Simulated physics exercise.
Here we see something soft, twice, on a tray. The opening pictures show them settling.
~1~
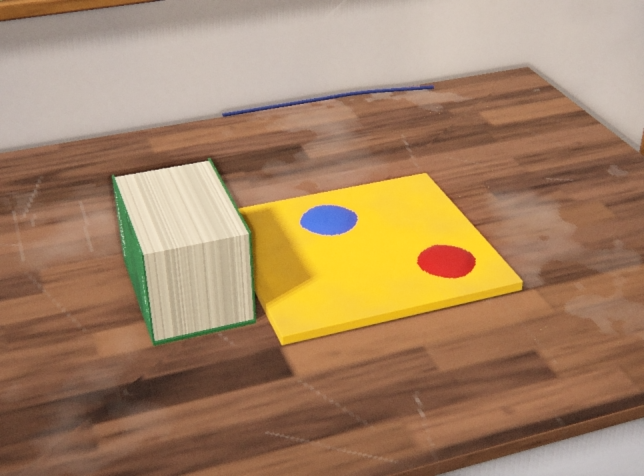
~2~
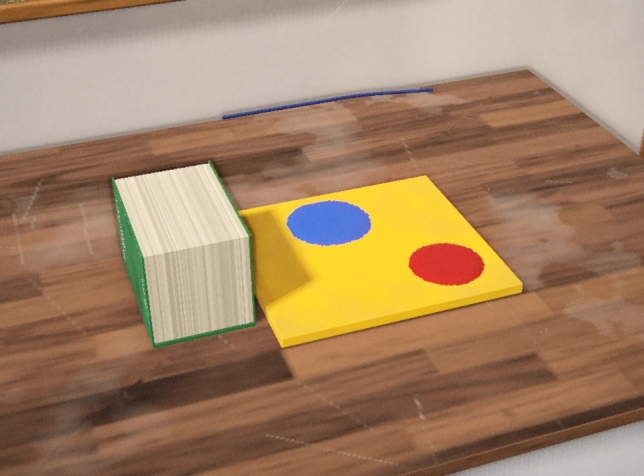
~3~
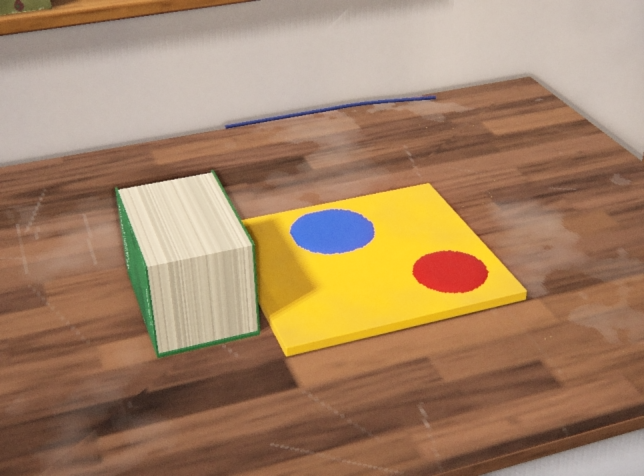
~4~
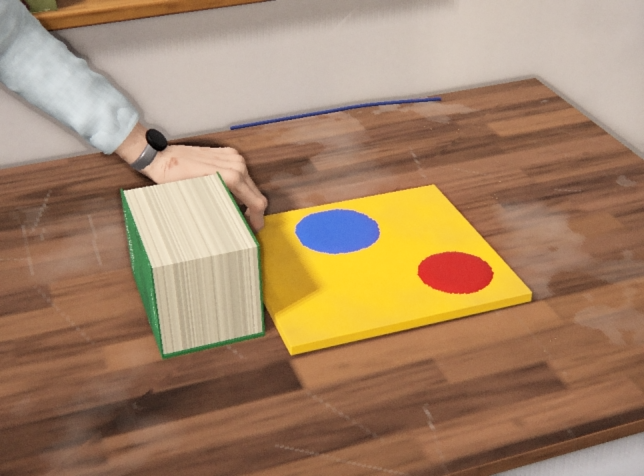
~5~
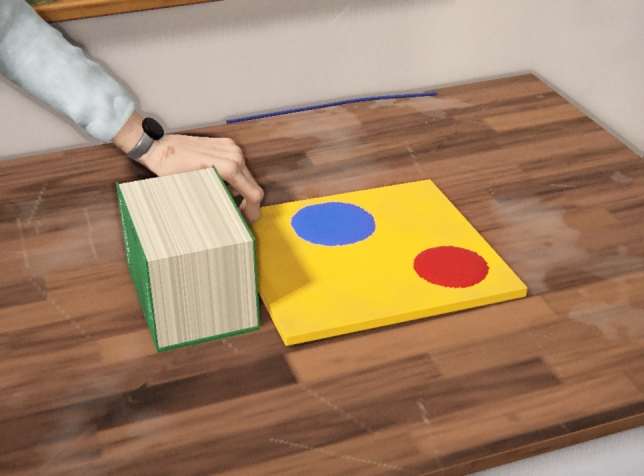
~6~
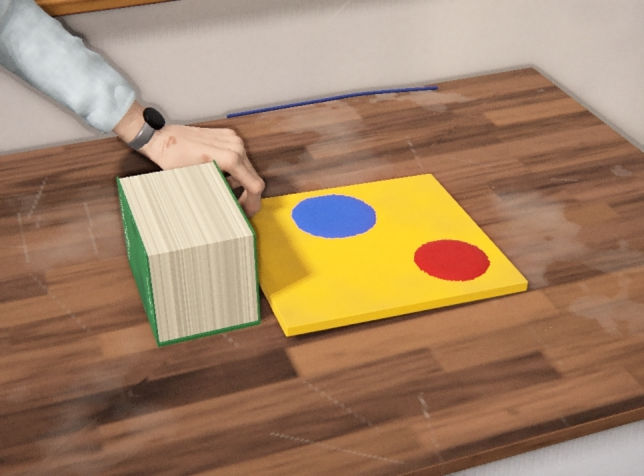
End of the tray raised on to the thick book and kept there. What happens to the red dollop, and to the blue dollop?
One by one: The red dollop leaves the surface; the blue dollop leaves the surface.
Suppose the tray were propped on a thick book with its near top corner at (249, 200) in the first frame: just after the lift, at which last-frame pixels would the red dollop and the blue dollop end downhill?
Roughly (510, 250) and (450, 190).
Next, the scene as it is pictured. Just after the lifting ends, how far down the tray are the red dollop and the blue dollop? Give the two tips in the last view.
Around (504, 249) for the first and around (431, 188) for the second.
A moment on, slope about 27°; the red dollop is dripping off the low end; the blue dollop has crept down a long way.
Further on, the red dollop is dripping off the low end; the blue dollop is dripping off the low end.
When it is over, slope about 27°; the red dollop is dripping off the low end; the blue dollop is dripping off the low end.
